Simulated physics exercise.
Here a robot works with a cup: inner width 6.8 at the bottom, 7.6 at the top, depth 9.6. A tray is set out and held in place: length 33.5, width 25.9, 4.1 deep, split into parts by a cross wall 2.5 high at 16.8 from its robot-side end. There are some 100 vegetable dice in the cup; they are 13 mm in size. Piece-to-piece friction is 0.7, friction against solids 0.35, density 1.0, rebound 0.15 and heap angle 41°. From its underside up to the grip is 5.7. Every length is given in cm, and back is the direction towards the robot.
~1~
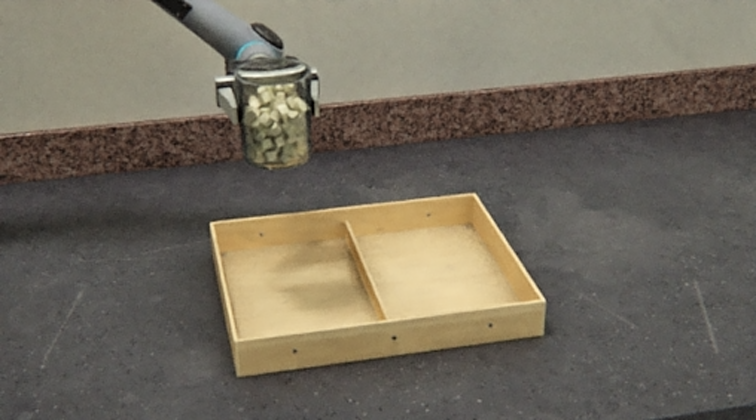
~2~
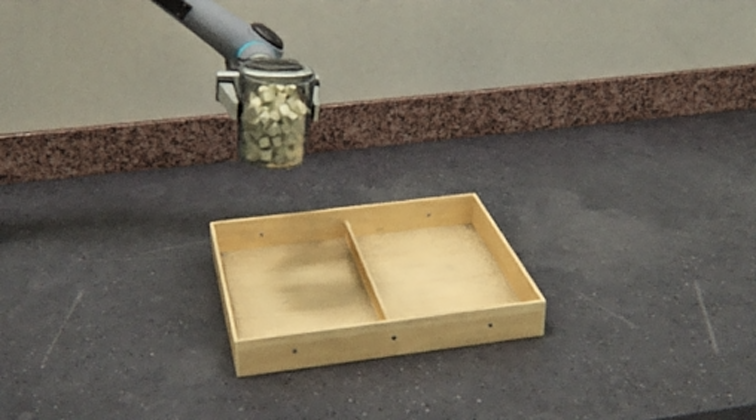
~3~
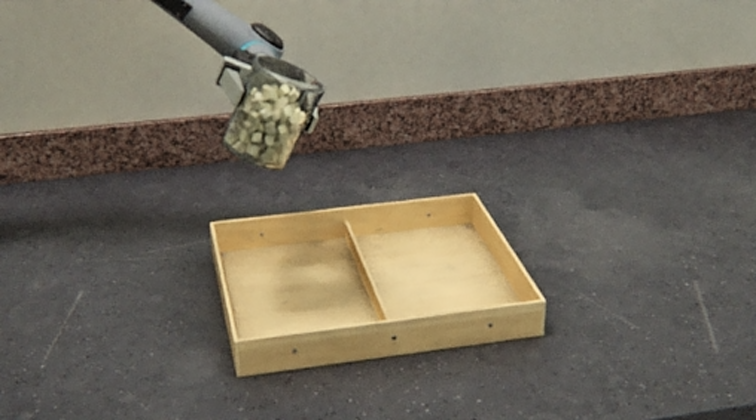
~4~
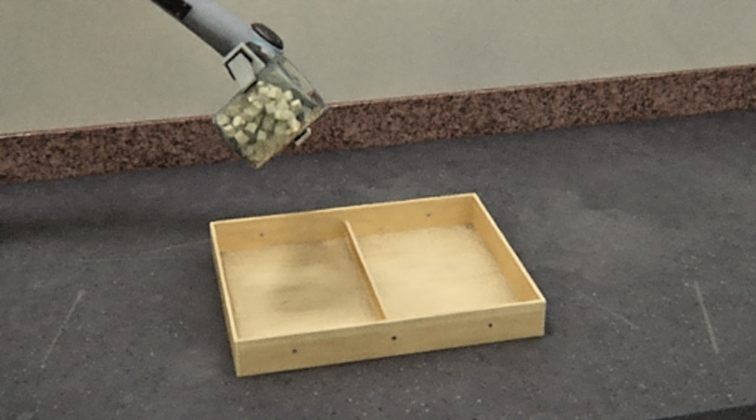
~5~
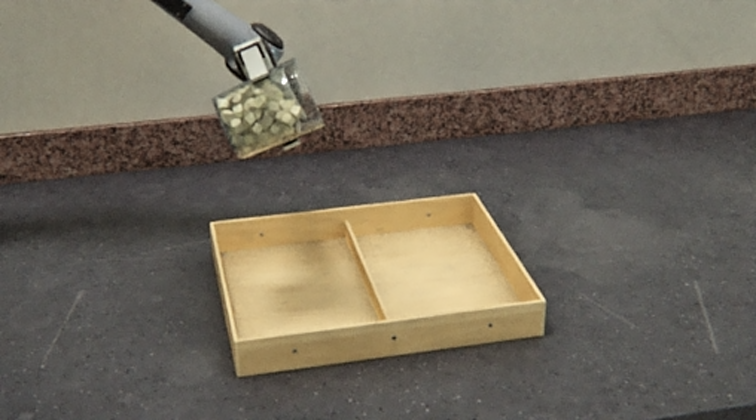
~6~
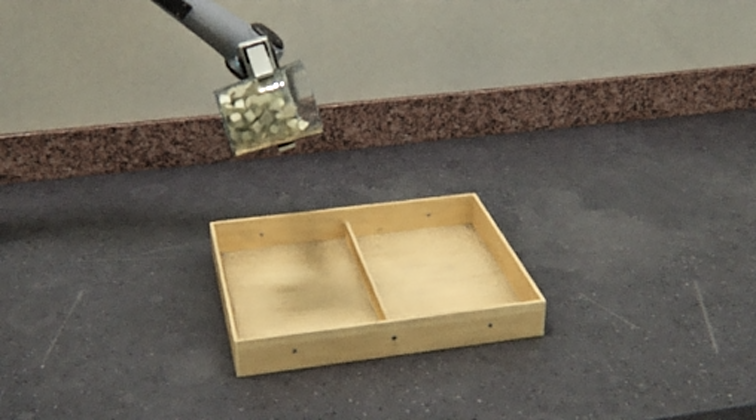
A robot arm held a clear cup of pale vegetable dice above a divided wooden tray and tilted it steadily over onto its side, while the dice shifted inside and the tray stayed still.
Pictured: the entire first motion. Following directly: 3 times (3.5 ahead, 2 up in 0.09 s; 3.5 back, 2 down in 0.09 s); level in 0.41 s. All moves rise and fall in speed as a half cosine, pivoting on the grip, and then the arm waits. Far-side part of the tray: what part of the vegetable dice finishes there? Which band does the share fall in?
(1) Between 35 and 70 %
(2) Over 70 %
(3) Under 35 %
Over 70 %.
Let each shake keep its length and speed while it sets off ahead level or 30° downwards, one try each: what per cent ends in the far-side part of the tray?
Near 55 and 10 percent respectively.
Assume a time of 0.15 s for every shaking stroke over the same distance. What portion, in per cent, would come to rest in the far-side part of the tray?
The share would be near 15 %.
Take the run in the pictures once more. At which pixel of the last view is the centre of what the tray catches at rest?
It lands close to (425, 276).
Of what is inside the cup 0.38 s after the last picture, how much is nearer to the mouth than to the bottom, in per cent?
80 per cent.
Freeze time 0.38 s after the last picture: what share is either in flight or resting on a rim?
It amounts to roughly 19 in a hundred.
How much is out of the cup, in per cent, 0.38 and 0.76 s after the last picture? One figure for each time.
Roughly 80, then 90.
Then, 0.38 s on, tilted 77° forward, highest piece 23 above the table; 62 in the far-side part, 20 in the cup, 2 in the robot-side part, 20 in flight or on a rim.
Then, 0.76 s on, tilted 34° forward, highest piece 26 above the table; 85 in the far-side part, 11 in the robot-side part, 8 in the cup.
Then, 1.15 s on, level, highest piece 21 above the table; 85 in the far-side part, 11 in the robot-side part, 8 in the cup.
Then, 2.20 s on, level, highest piece 21 above the table; 85 in the far-side part, 11 in the robot-side part, 8 in the cup.
In the end, 85 in the far-side part, 11 in the robot-side part, 8 in the cup. That is 82 % in the far-side part of the tray.
